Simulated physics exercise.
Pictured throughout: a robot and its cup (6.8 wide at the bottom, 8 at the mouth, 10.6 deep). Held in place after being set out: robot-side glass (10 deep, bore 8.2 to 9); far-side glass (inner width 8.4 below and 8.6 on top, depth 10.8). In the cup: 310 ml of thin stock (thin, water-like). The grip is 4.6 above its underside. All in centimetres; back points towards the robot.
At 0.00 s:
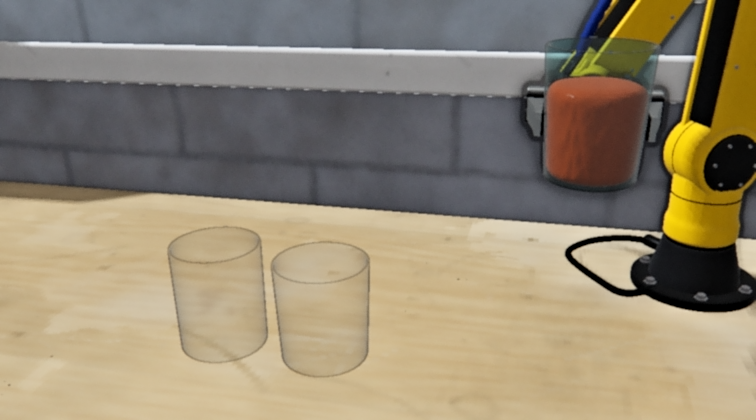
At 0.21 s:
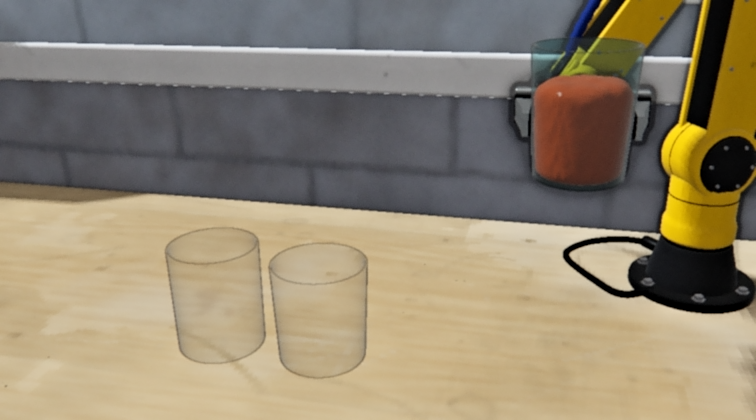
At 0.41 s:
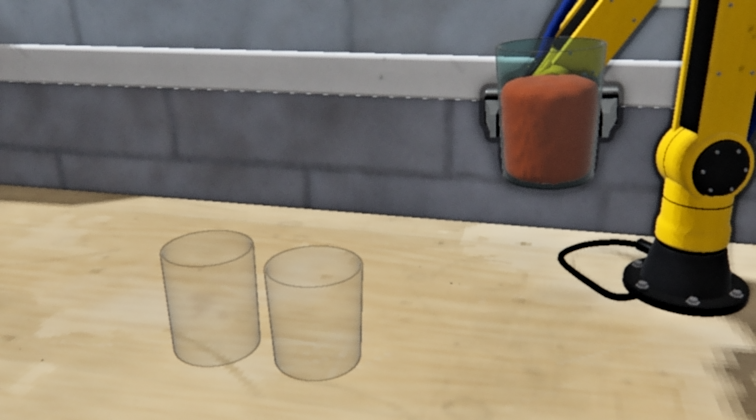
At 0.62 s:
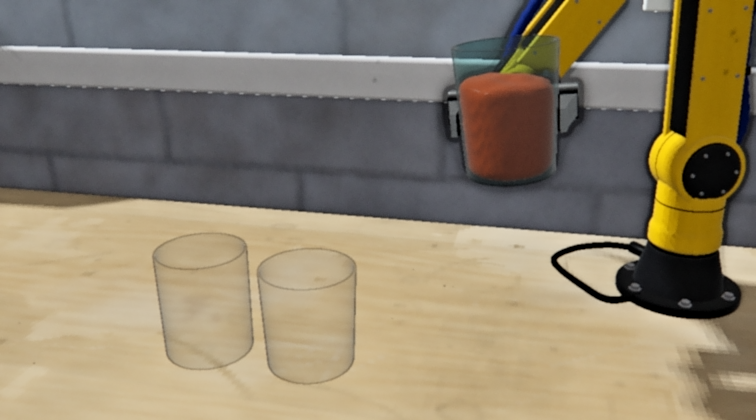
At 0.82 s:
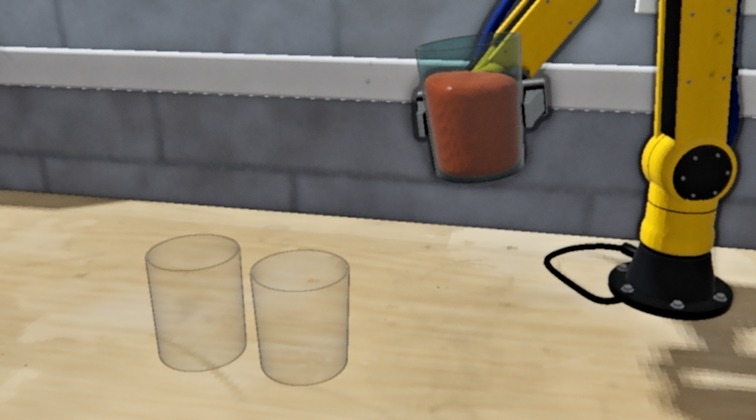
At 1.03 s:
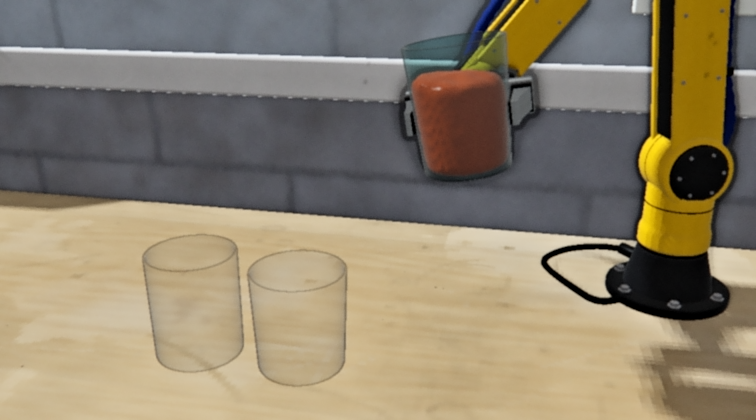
A pale wooden tabletop stands before a grey block wall with a white rail, seen from slightly above. Two clear, empty glasses sit side by side at left, while a yellow robot arm on a black base at right grips a transparent, teal-tinted cup of reddish-orange contents. The arm carries the raised cup steadily leftward, tilting it slightly, as the view drifts a little to the right.
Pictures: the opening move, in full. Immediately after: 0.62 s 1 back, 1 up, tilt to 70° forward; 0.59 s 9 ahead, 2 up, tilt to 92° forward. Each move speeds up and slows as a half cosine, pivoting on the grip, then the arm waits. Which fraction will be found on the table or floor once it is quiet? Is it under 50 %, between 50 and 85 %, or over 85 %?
Under 50 %.
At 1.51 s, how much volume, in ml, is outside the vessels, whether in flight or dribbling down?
Reading: Near 10 ml.
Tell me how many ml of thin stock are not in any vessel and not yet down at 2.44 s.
Estimate: Around 35 ml.
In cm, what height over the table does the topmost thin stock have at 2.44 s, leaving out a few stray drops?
Height: Roughly 26 cm.
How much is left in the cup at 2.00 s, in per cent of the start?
Remaining: Close to 60 %.
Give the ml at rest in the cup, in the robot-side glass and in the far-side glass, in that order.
Approx. 0 / 100 / 140 ml, in that order.
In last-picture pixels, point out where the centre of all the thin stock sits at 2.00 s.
In the last picture, close to (354, 180).
After 1.51 s, tilted 63° forward, liquid up to 29 above the table; 300 ml in the cup, 10 ml in the air or running down outside.
After 2.00 s, tilted 84° forward, liquid up to 39 above the table; 190 ml in the cup, 80 ml in the robot-side glass, 5 ml on the table or floor, 30 ml in the air or running down outside.
After 2.44 s, tilted 92° forward, liquid up to 40 above the table; 140 ml in the far-side glass, 85 ml in the robot-side glass, 25 ml on the table or floor, 20 ml in the cup, 35 ml in the air or running down outside.
After 3.24 s, tilted 92° forward, liquid up to 12 above the table; 140 ml in the far-side glass, 105 ml in the robot-side glass, 65 ml on the table or floor.
At rest, 140 ml in the far-side glass, 105 ml in the robot-side glass, 65 ml on the table or floor. That is 21 % on the table or floor.
